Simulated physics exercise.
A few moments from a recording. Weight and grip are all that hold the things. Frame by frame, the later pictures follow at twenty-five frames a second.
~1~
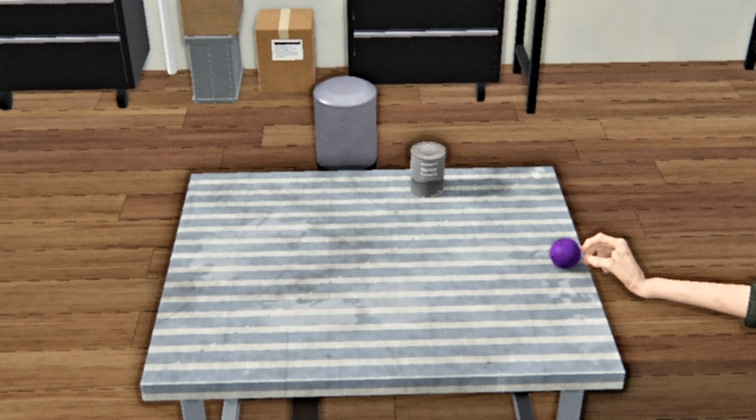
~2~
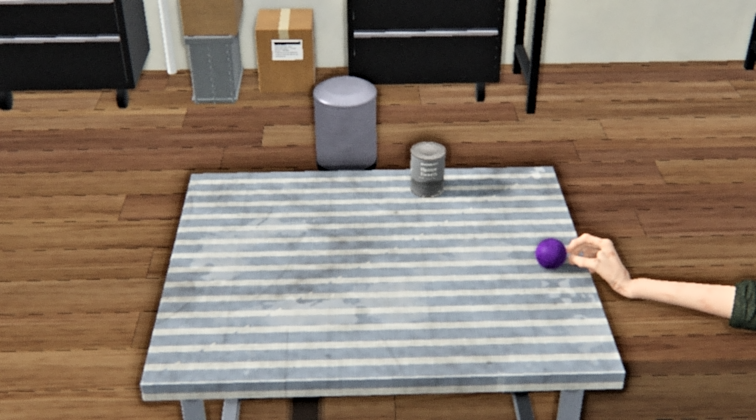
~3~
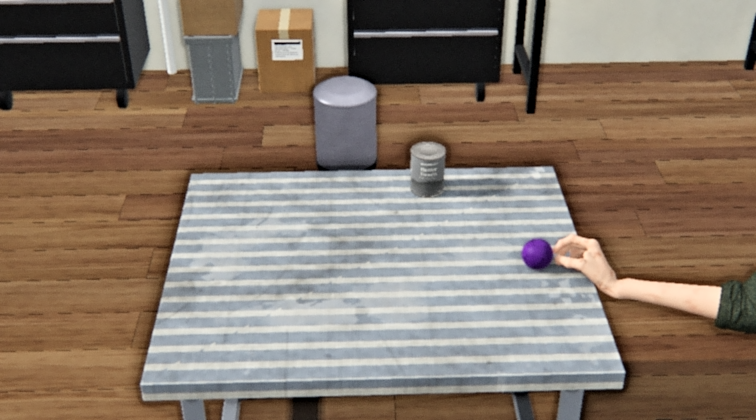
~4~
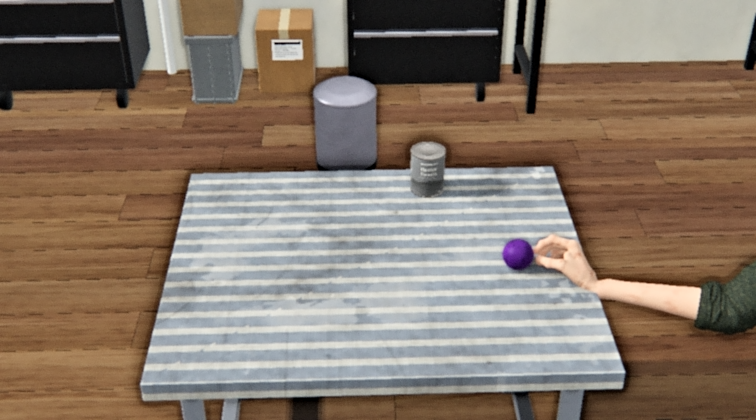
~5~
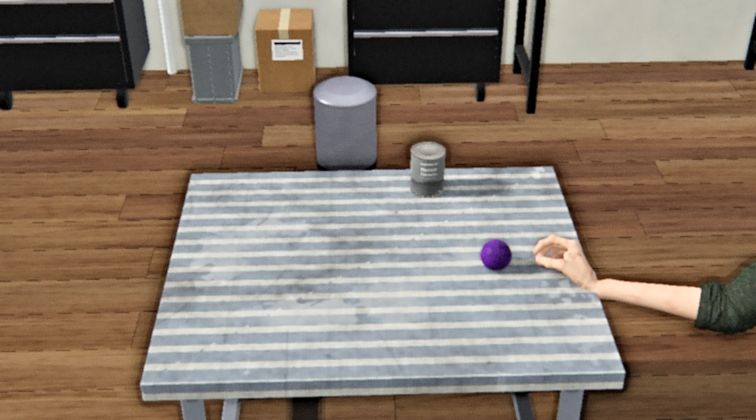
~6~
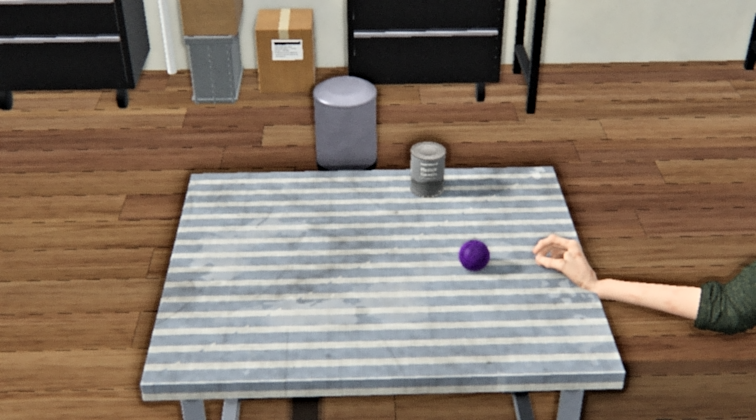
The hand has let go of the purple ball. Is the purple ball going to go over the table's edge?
The table loses it.
Then, 0.20 s past the last view, purple ball displaced well along near (370, 258).
Then, 0.50 s past the last view, purple ball displaced well along near (228, 261).
Then, 0.80 s past the last view, purple ball now off the table.
Then, 1.10 s past the last view, things are still on the move.
Finally, off the table, purple ball.
